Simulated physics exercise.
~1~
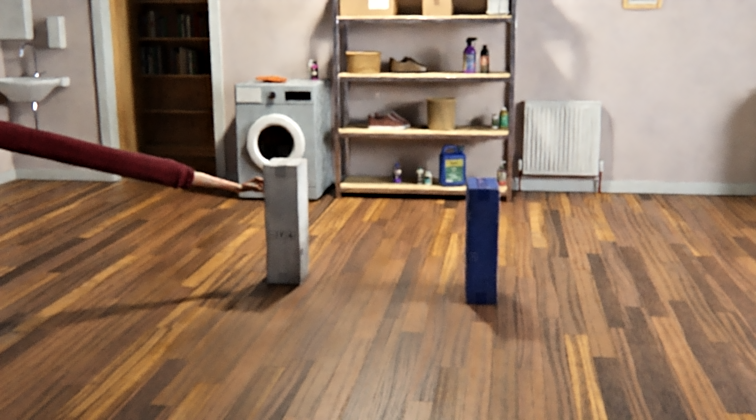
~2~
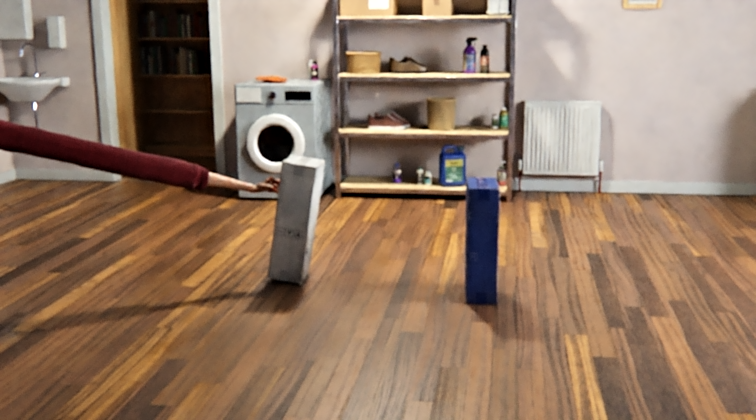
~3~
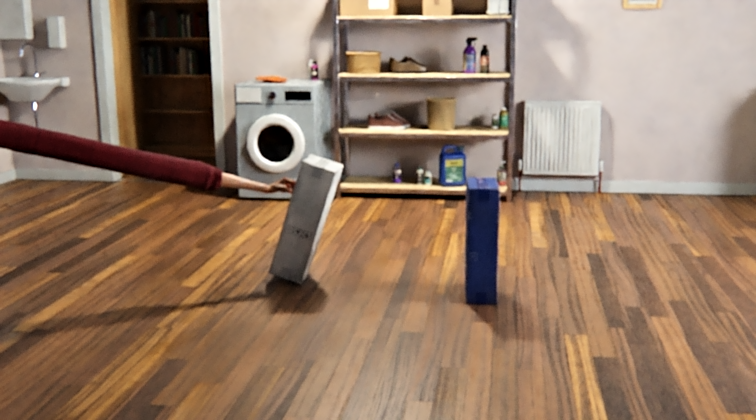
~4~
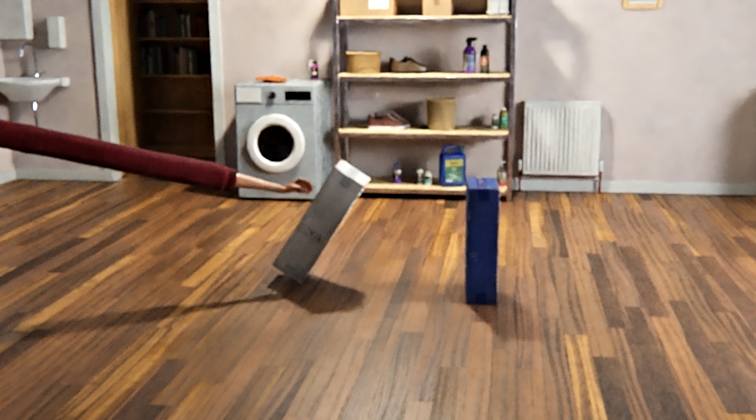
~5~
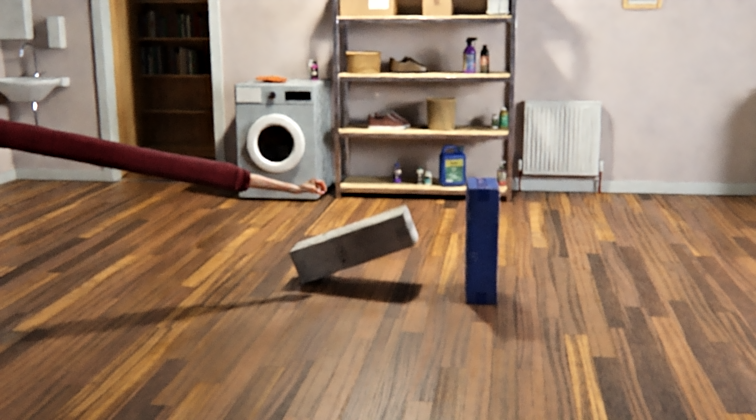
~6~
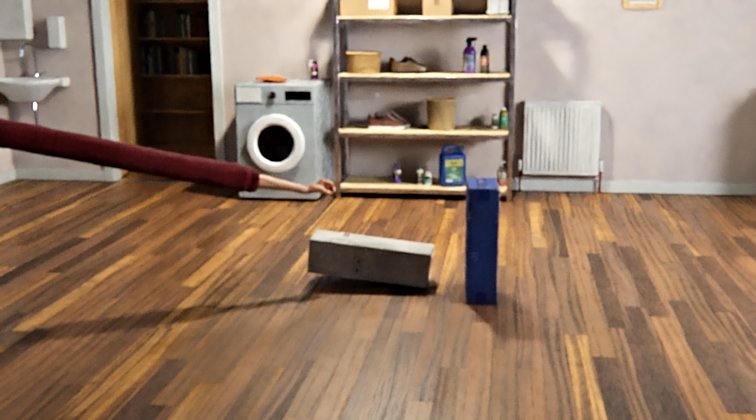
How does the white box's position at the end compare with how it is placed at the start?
At the start the white box stands upright on the wooden floor, and by the end it is lying on its side.
Hand in a dark red sleeve pushing a tall white box rightward until it topples onto its side beside a standing blue box.
